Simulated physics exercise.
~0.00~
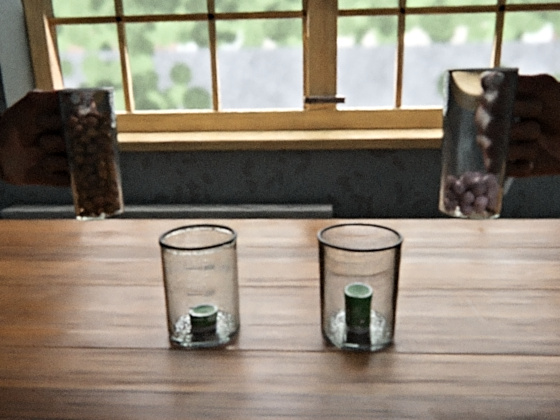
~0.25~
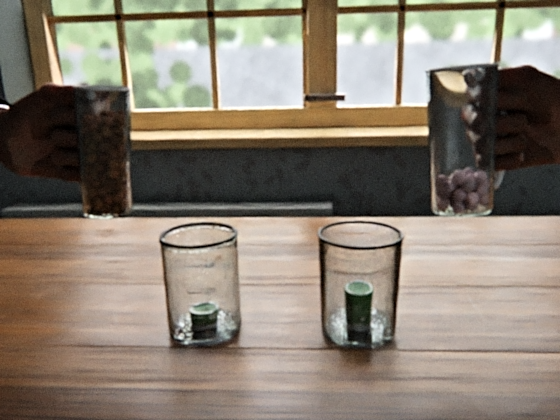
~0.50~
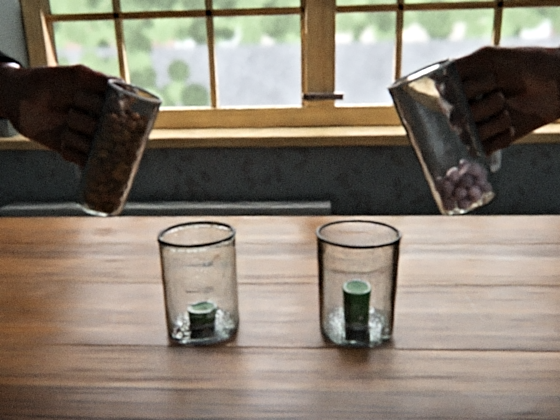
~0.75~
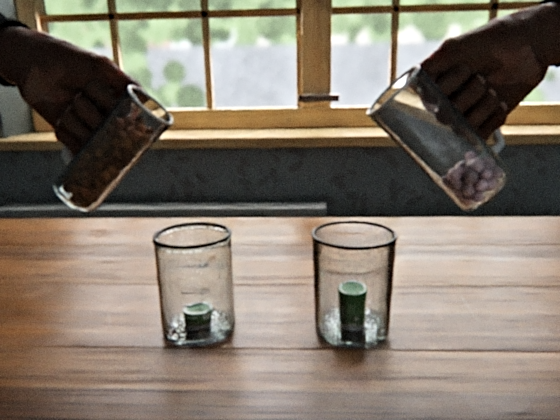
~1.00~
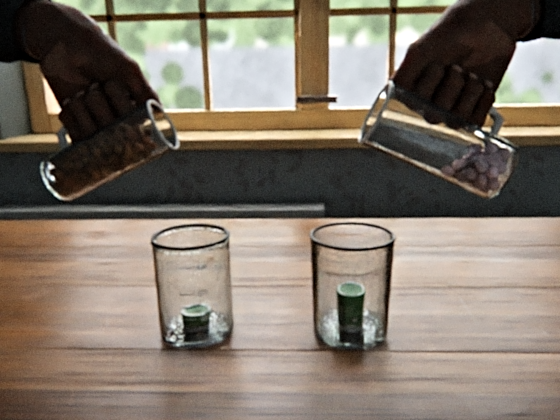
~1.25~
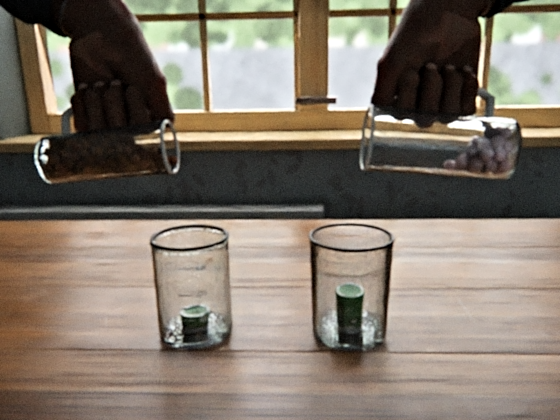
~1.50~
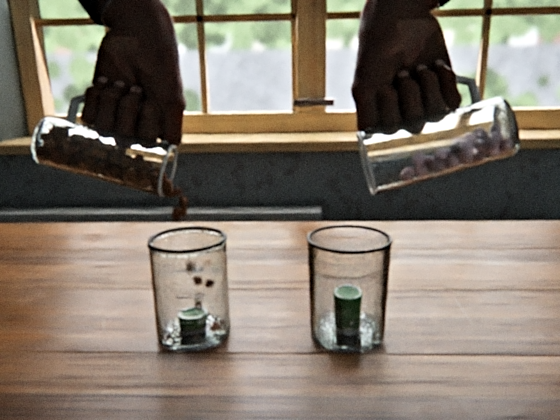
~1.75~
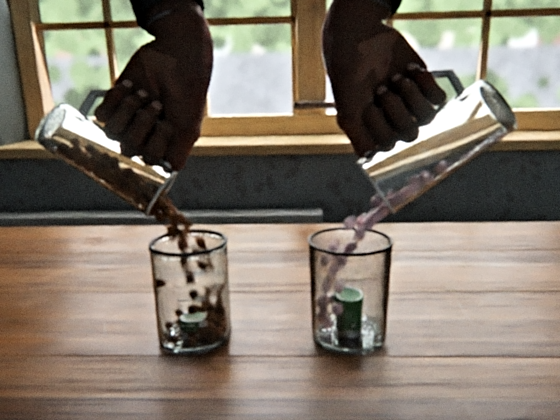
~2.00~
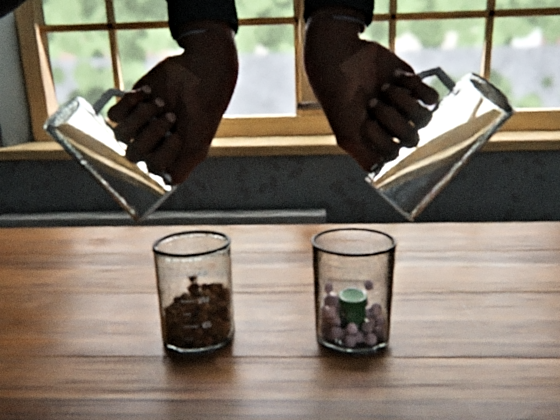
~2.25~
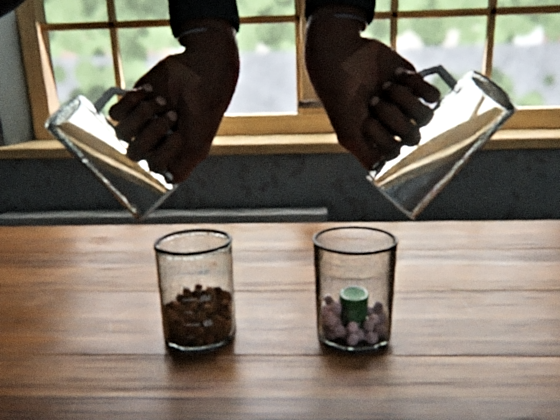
Two hands tipping cups of brown pieces and purplish balls into glasses, burying the left green object while the right stays showing.
